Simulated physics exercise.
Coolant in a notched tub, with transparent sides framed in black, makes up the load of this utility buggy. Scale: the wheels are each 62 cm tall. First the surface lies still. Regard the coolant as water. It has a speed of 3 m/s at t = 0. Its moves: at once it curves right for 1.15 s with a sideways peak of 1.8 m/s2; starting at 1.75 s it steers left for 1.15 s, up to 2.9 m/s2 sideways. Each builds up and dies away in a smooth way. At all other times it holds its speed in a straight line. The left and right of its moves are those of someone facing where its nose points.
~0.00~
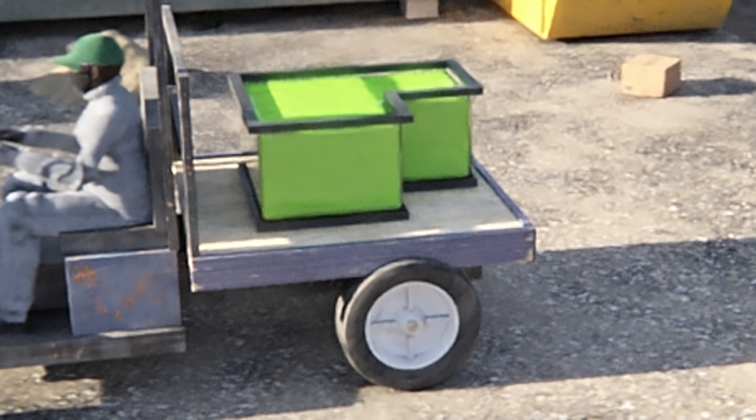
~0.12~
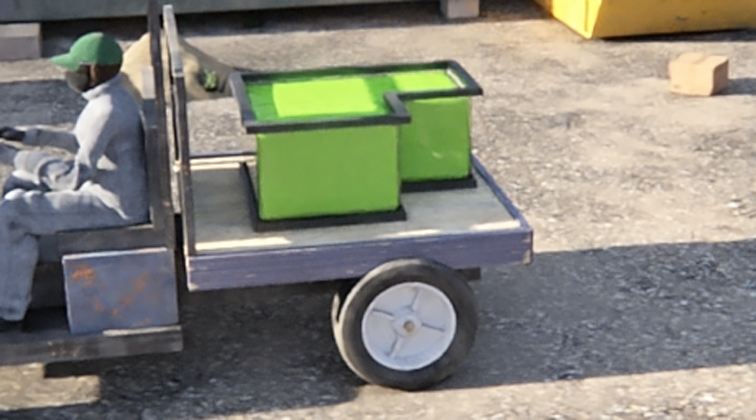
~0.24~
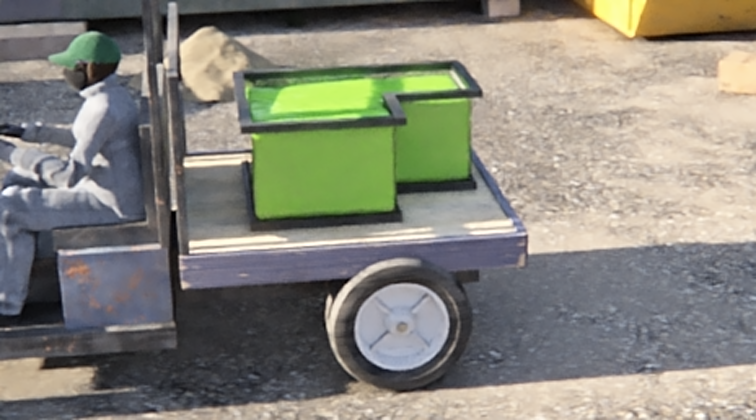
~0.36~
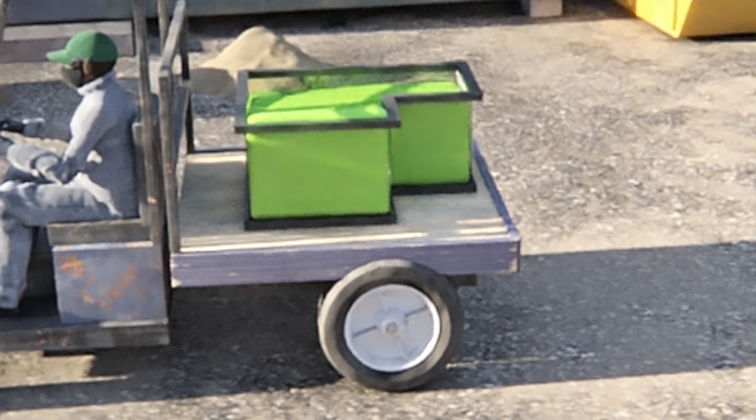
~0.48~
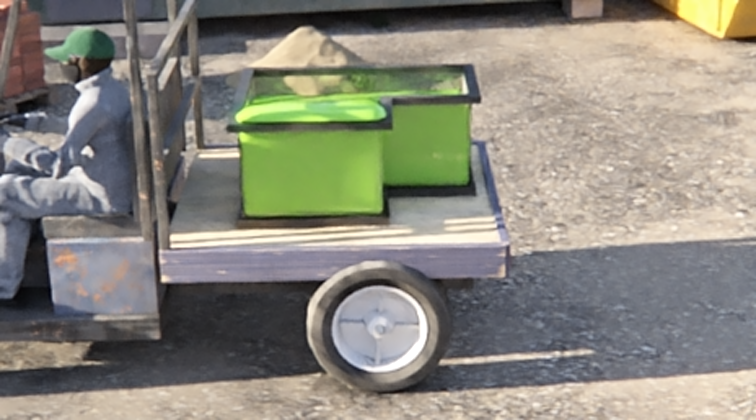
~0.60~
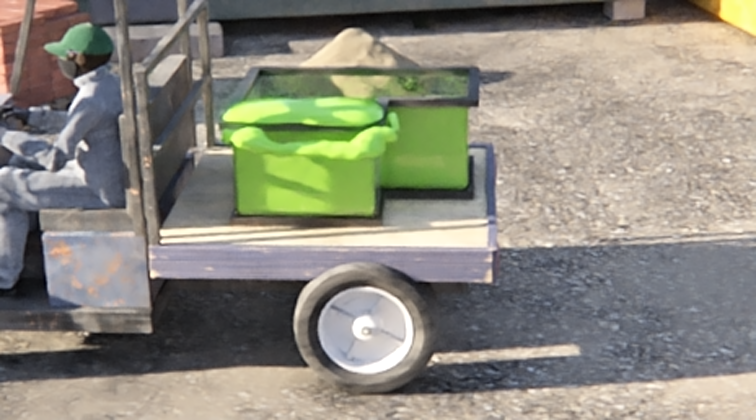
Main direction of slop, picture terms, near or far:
Far.
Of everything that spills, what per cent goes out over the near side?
Roughly 30 in a hundred.
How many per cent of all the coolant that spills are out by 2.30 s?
Roughly 30 per cent.
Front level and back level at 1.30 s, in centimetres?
Front level 38 cm, back level 38 cm.
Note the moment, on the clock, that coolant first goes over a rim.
It happens at some 0.7 s.
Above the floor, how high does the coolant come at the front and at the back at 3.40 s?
Roughly 38 cm in front and 24 cm behind.
After 1.30 s the surface is 39 cm up at the front and 38 cm at the back; 5 per cent is out, over the near side, a little elsewhere.
After 2.30 s the surface is 38 cm up at the front and 38 cm at the back; 5 per cent is out, over the near side, a little elsewhere.
After 3.40 s the surface is 38 cm up at the front and 23 cm at the back; 15 per cent is out, mostly over the far side, some over the near side.
After 5.89 s 16 per cent is out, mostly over the far side, some over the near side; the near side has passed 5 per cent and the far side 10.
